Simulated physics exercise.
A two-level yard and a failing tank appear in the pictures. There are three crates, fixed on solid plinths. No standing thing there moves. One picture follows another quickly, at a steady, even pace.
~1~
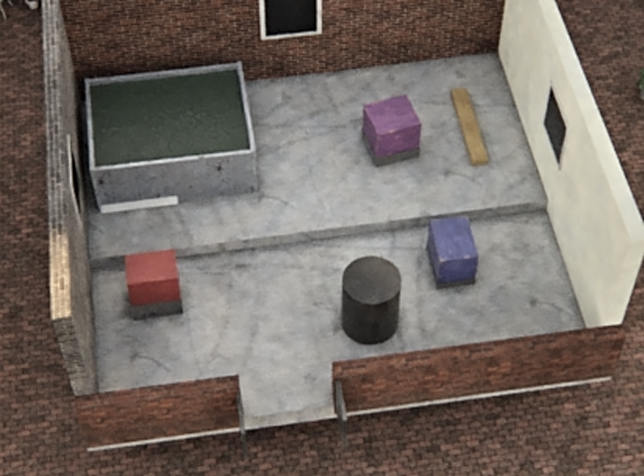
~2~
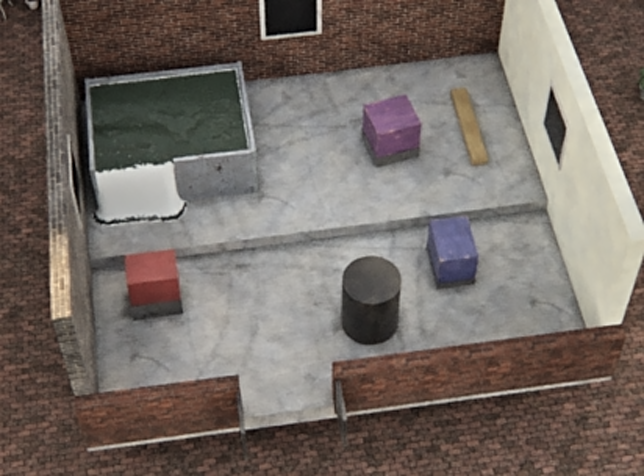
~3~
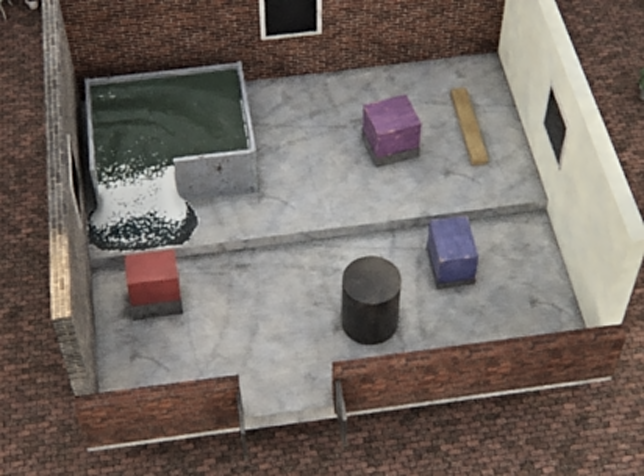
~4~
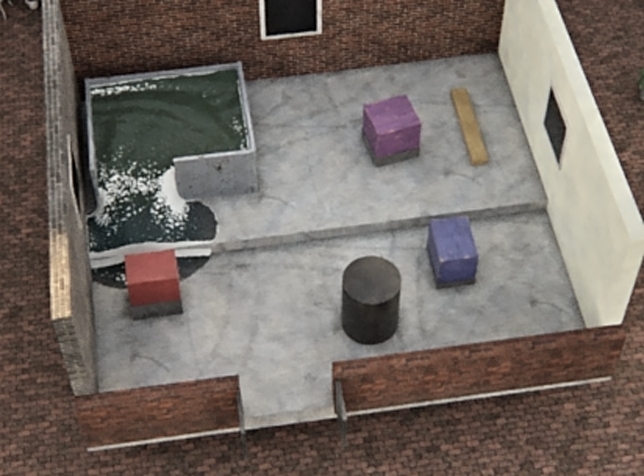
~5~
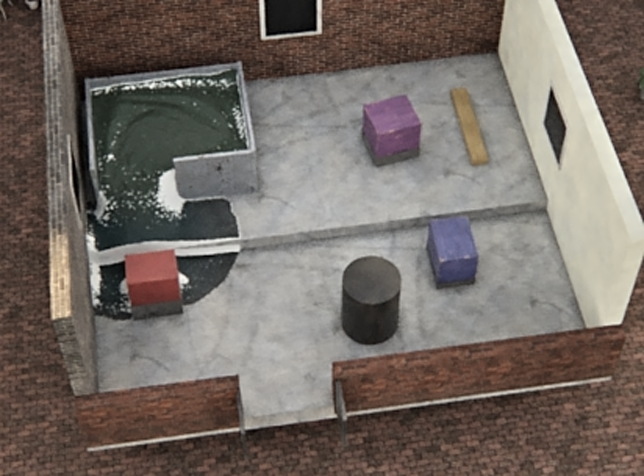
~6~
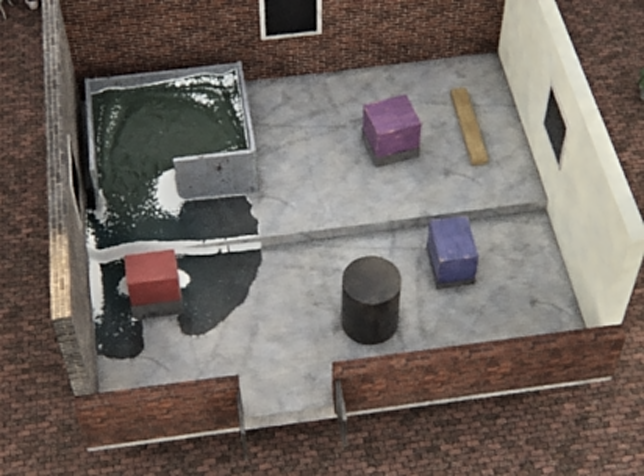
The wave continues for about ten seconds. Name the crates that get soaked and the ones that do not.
The purple crate does not get soaked; the red crate gets soaked; the blue crate gets soaked.
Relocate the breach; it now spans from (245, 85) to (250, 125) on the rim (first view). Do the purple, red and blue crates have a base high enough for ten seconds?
Going through them, the purple crate gets reached, the red crate is never reached and the blue crate gets reached.
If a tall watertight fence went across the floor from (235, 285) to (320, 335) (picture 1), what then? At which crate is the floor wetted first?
Looks like the red-painted one.
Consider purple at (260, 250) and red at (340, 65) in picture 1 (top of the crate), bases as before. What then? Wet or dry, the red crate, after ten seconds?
Well, the red one is left untouched in the end.
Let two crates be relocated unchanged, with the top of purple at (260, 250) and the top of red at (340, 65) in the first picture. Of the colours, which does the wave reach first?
I'd say the purple crate comes first.
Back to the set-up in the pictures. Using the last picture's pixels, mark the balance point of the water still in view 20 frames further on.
That puts it at around (223, 265).
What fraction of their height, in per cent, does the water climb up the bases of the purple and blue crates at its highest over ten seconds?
0 and 180 %, roughly.
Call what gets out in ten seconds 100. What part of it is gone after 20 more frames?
Close to 25 out of every hundred.
A moment on, water covers 25 % of the floor; the purple crate not reached, the red crate water round its plinth, the blue crate not reached.
Next, water covers 35 % of the floor; the purple crate not reached, the red crate water round its plinth, the blue crate not reached.
Then, water covers 55 % of the floor; the purple crate not reached, the red crate water round its plinth, the blue crate water round its plinth.
Later, water covers 60 % of the floor; the purple crate not reached, the red crate water round its plinth, the blue crate water round its plinth.
In the end, water covers 60 % of the floor; the purple crate stayed above the water, the red crate was topped, the blue crate was topped.
